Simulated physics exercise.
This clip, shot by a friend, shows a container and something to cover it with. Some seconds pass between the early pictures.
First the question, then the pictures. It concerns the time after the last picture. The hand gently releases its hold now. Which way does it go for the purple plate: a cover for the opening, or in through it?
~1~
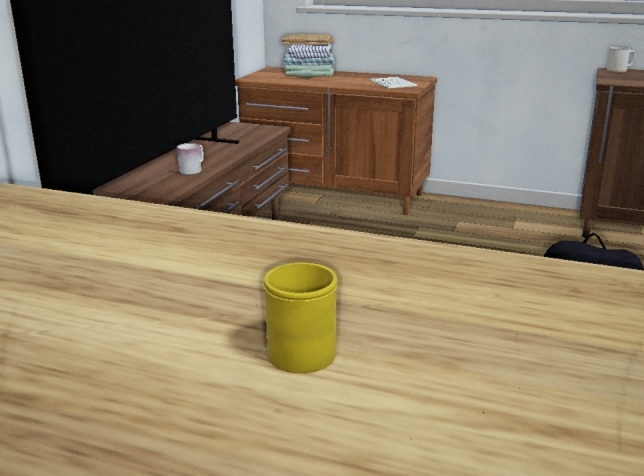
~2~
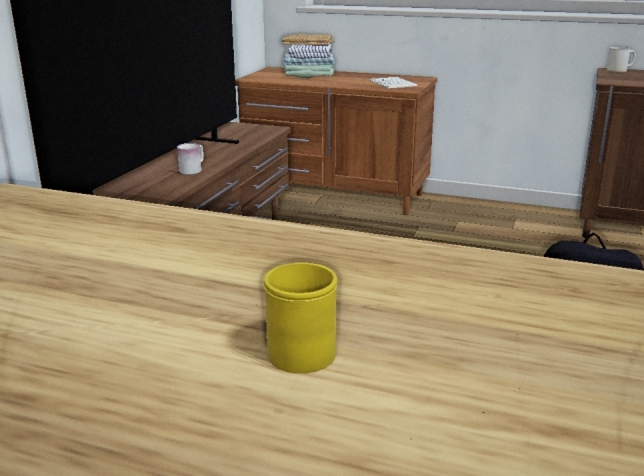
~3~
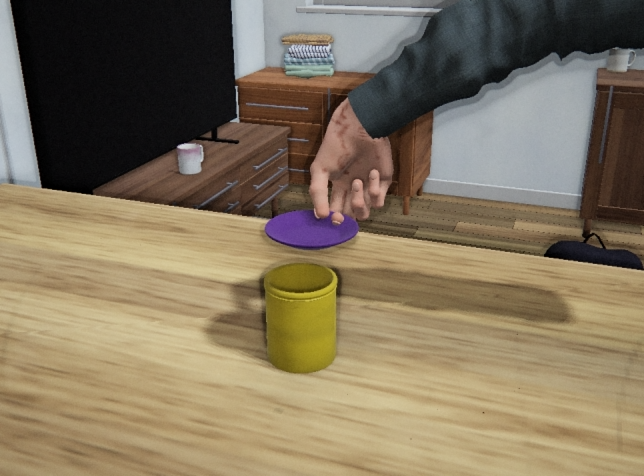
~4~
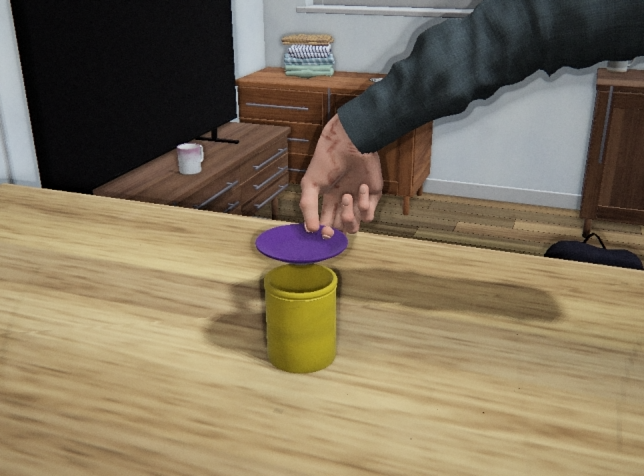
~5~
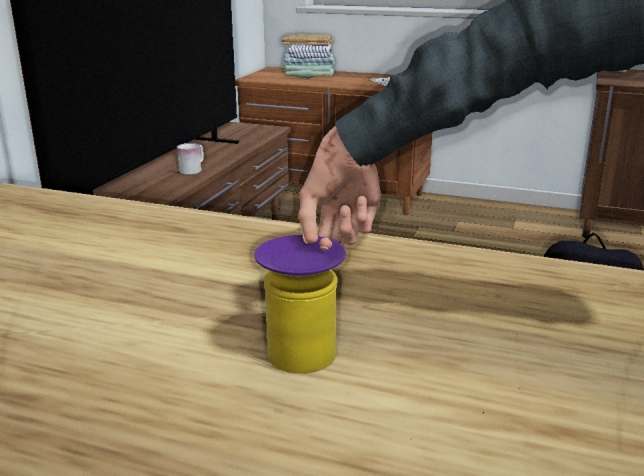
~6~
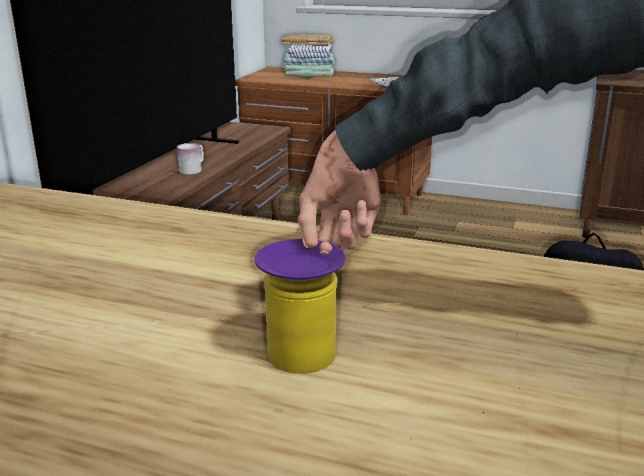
Most likely it will be caught by the edge.
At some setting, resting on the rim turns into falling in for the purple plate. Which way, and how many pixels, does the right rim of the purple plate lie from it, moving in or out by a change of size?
Roughly 12 pixels, to the left.
Then, 0.10 s past the last view, purple plate moving near (300, 272).
Finally, the purple plate works as a lid, near (300, 272).
